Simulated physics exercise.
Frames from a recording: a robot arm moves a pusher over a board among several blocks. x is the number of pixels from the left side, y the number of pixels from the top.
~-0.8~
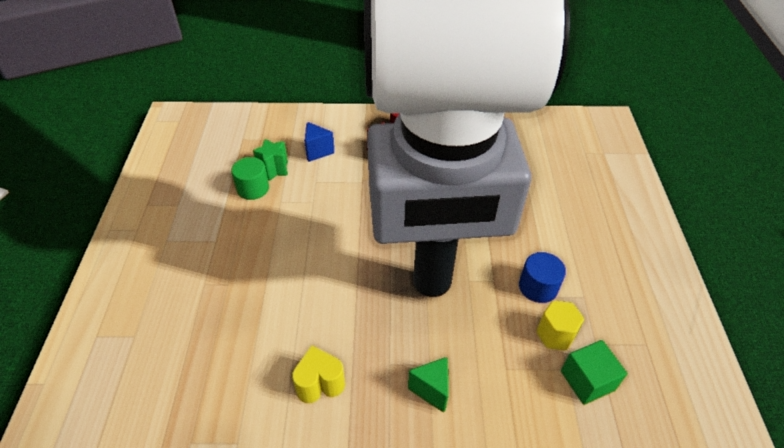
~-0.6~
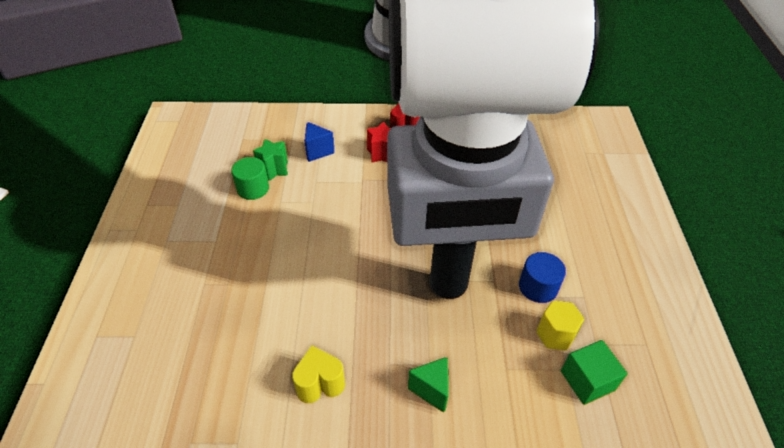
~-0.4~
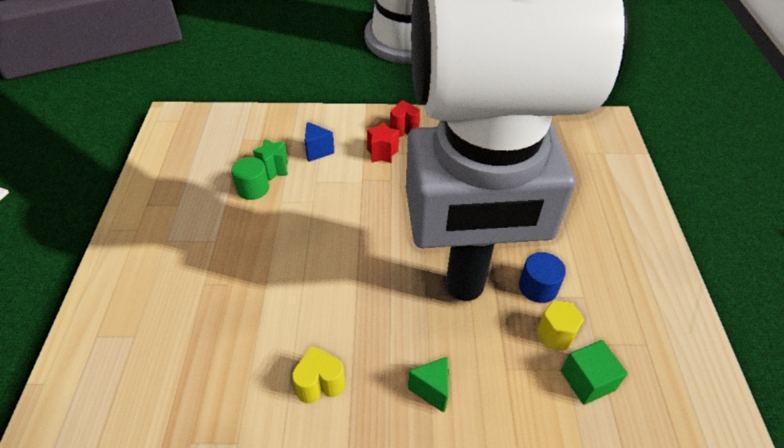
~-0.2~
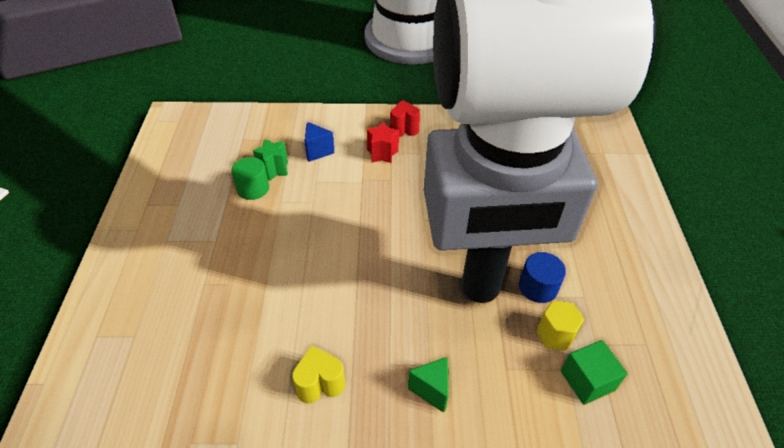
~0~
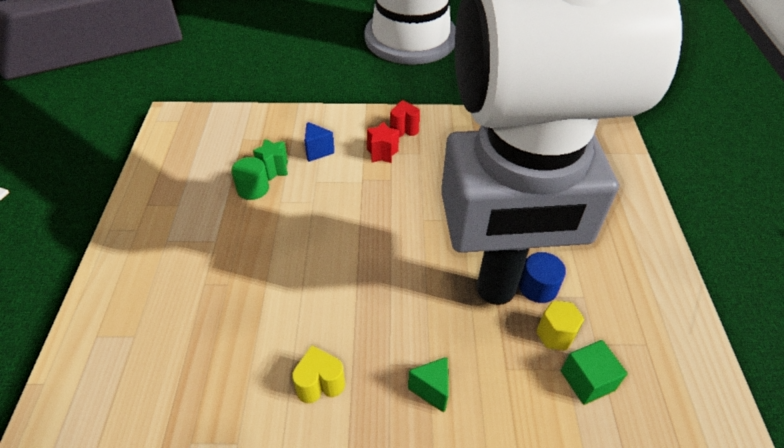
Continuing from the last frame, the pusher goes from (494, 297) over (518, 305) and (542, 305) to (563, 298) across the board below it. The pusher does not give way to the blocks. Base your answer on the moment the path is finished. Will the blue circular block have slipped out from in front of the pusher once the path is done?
No
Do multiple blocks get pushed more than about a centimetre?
My answer is no.
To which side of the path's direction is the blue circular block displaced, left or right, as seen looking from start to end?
My prediction: Leftwards.
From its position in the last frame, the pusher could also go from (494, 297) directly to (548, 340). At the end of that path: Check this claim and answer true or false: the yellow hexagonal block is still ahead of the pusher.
The statement is correct.
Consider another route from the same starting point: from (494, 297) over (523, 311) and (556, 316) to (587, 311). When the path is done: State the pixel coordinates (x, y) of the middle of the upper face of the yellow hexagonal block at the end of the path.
My estimate: (594, 329).
The first path, step by step. Halfway along, pusher at (534, 299); blue circular block at (562, 263).
At the end, pusher at (567, 291); blue circular block at (581, 249); yellow hexagonal block at (572, 317), turned 25° clockwise; green square piece in place.
